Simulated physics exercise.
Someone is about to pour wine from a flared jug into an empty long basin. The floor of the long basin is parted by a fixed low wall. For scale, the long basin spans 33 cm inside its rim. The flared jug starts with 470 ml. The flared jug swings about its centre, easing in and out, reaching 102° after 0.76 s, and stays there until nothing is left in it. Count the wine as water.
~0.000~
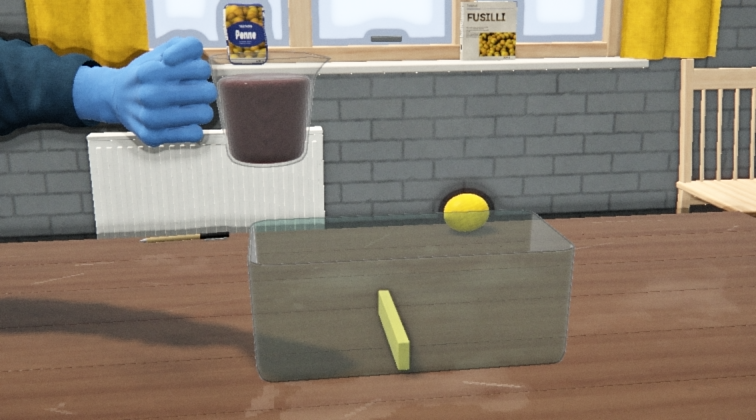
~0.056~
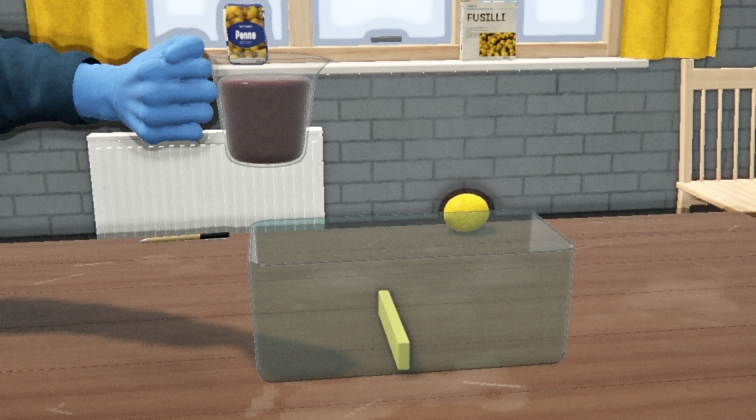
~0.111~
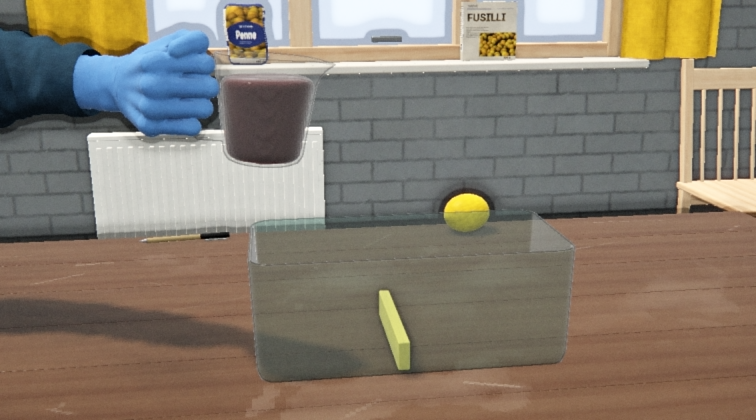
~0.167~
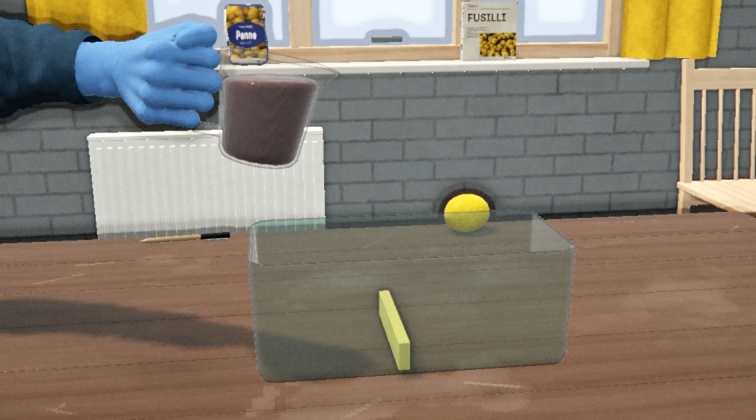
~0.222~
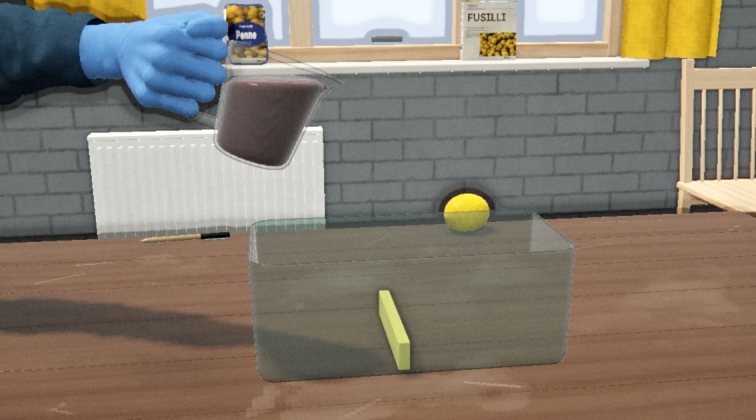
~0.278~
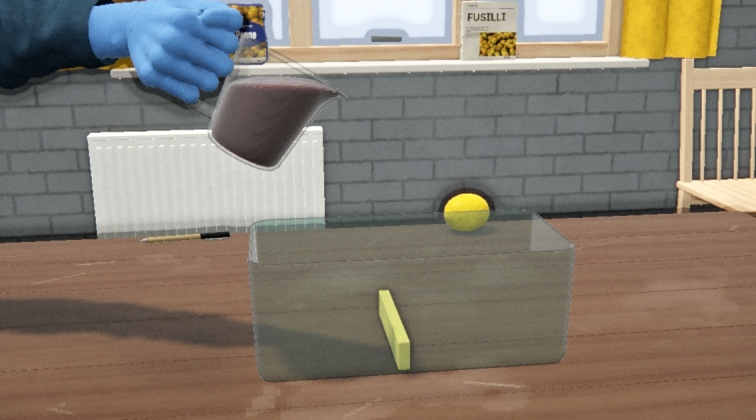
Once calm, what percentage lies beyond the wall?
About 51 per cent.
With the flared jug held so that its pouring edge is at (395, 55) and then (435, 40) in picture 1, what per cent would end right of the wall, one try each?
In turn about 90 and 85 per cent.
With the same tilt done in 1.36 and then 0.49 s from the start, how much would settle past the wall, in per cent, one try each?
First 65, then 45 per cent.
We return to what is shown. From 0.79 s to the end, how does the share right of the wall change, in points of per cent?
It goes up by about 7.
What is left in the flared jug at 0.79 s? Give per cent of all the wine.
About 10 per cent.
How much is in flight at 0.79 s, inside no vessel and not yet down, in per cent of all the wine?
About 14 per cent.
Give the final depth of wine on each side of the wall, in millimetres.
Some 10 mm on the left and 10 mm on the right.
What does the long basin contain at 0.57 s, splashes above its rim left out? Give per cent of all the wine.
About 16 per cent.
Then, 0.57 s in, the tilt is 88° and 56 per cent is still to pour, 4 is left of the wall and 13 right of it.
Then, 0.79 s in, the tilt is 102° and 11 per cent is still to pour, 32 is left of the wall and 44 right of it.
Then, 1.01 s in, the tilt is 102° and 1 per cent is still to pour, 48 is left of the wall and 50 right of it.
Then, 1.26 s in, the tilt is 102° and 0 per cent is still to pour, 48 is left of the wall and 51 right of it.
Finally, 48 per cent lies left of the wall, 51 right of it and 1 outside.
